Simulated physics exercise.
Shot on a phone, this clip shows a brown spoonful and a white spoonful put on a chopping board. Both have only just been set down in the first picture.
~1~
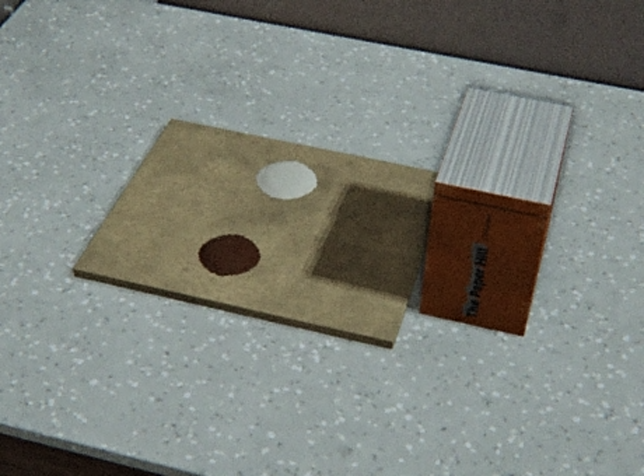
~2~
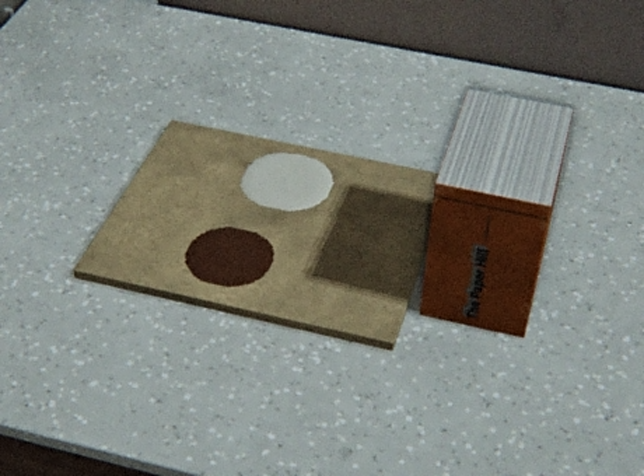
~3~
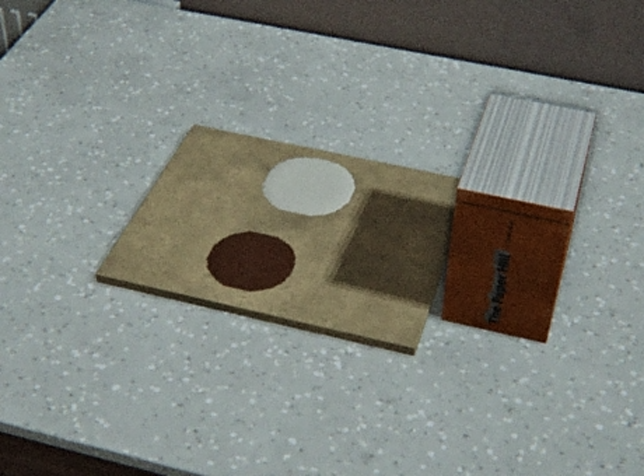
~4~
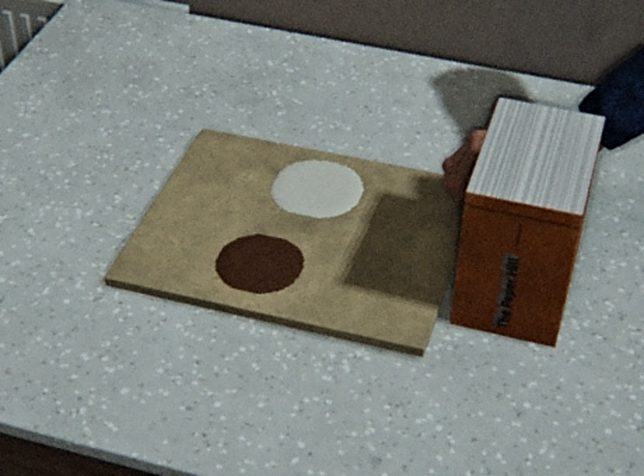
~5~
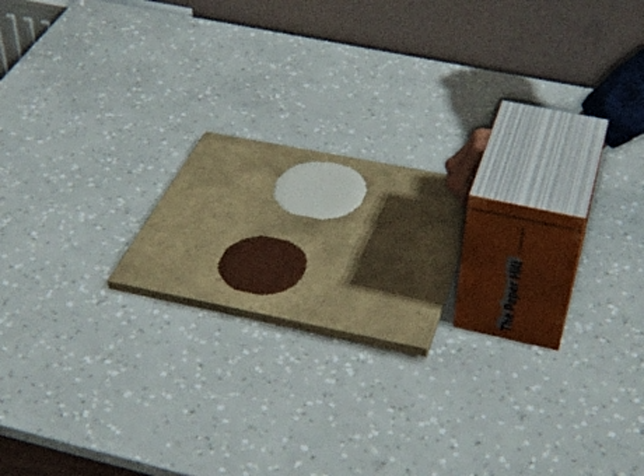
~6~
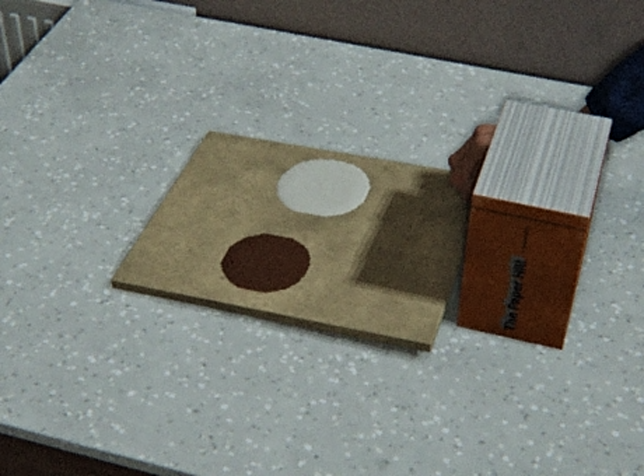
A hand reaching in behind a thick book and gripping the end of a chopping board where brown and white spoonfuls have spread.
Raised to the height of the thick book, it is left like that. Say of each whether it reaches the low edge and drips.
Note - brown spoonful: It leaves the surface; white spoonful: It leaves the surface.
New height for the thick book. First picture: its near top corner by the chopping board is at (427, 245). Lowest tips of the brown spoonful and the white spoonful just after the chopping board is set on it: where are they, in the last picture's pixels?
The first one ends near (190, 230) and the second near (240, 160).
Next, slope about 33°; the brown spoonful has crept down a long way; the white spoonful has crept down a long way.
After that, the brown spoonful is dripping off the low end; the white spoonful is dripping off the low end.
Finally, slope about 33°; the brown spoonful is dripping off the low end; the white spoonful is dripping off the low end.
